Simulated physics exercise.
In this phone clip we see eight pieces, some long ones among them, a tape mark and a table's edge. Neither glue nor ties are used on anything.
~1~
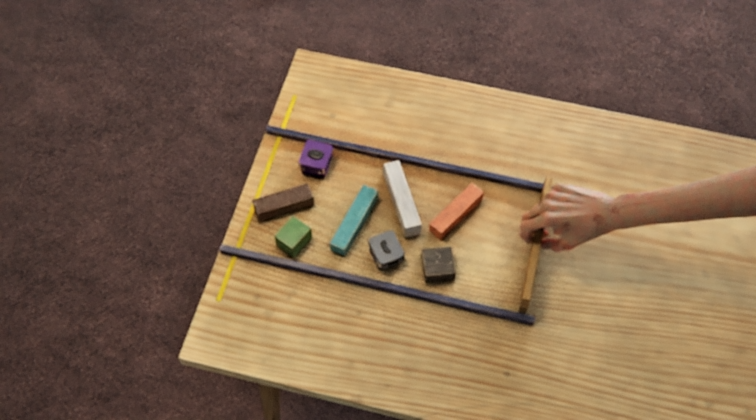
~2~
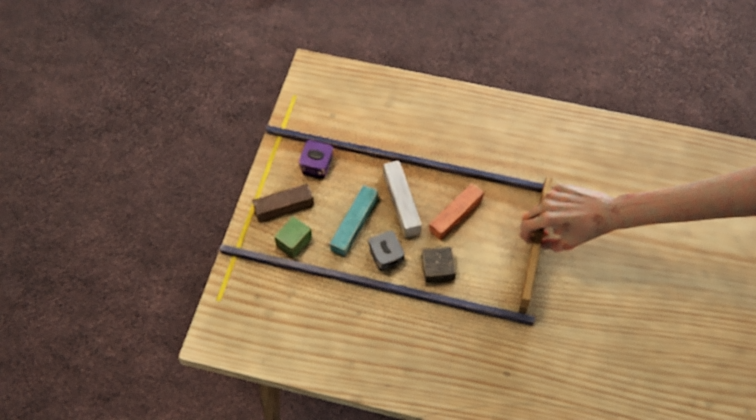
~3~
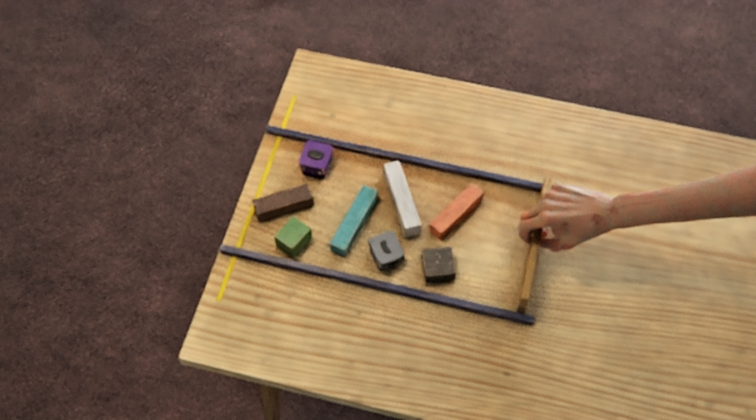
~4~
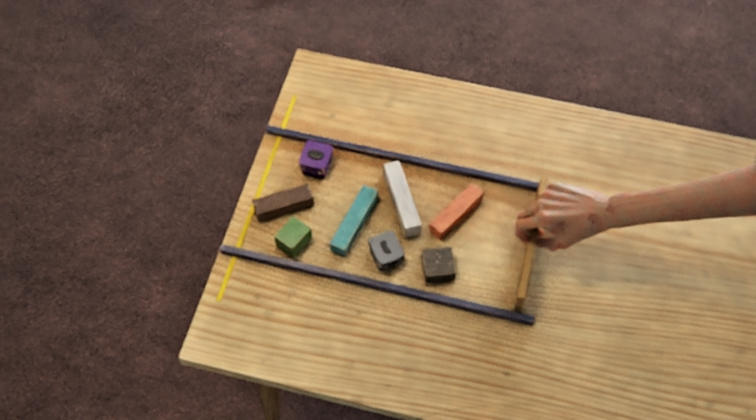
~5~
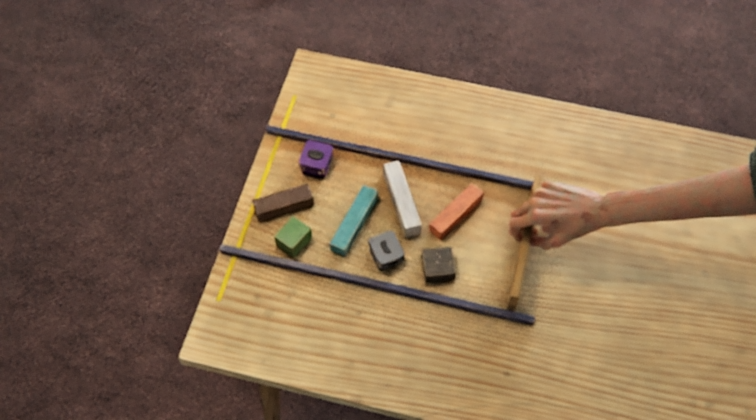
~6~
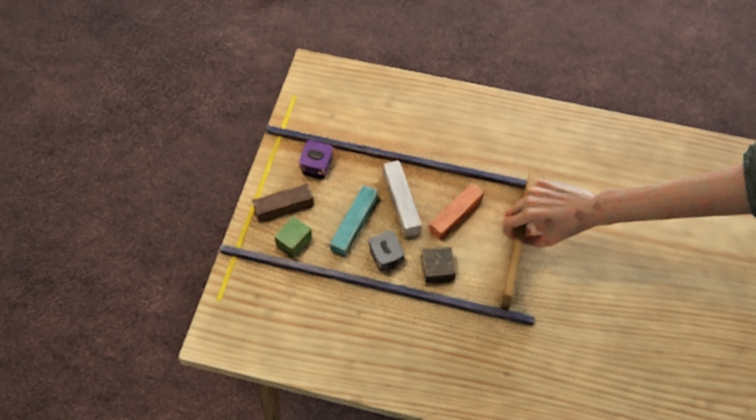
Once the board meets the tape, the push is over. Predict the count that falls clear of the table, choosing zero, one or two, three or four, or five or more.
The count is five or more.
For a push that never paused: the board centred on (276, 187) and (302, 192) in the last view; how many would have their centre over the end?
That would be 5 and 2.
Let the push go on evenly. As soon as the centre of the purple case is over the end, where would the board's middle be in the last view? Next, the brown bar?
With the purple case it sits around (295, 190), with the brown bar around (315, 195).
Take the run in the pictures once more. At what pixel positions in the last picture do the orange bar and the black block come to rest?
About (258, 169), and the other about (234, 215).
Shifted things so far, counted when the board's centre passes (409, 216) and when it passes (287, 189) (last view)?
At the first spot 5, then 8.
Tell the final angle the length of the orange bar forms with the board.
Angle: Close to 0 degrees.
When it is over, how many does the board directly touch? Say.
It touches 2.
Soon after, none off yet; brown bar at rest near (283, 203); purple case at rest near (316, 160); green block at rest near (293, 237).
At rest, the number that fall off is five or more; fallen, white bar, grey case, turquoise bar, green block, purple case and brown bar.
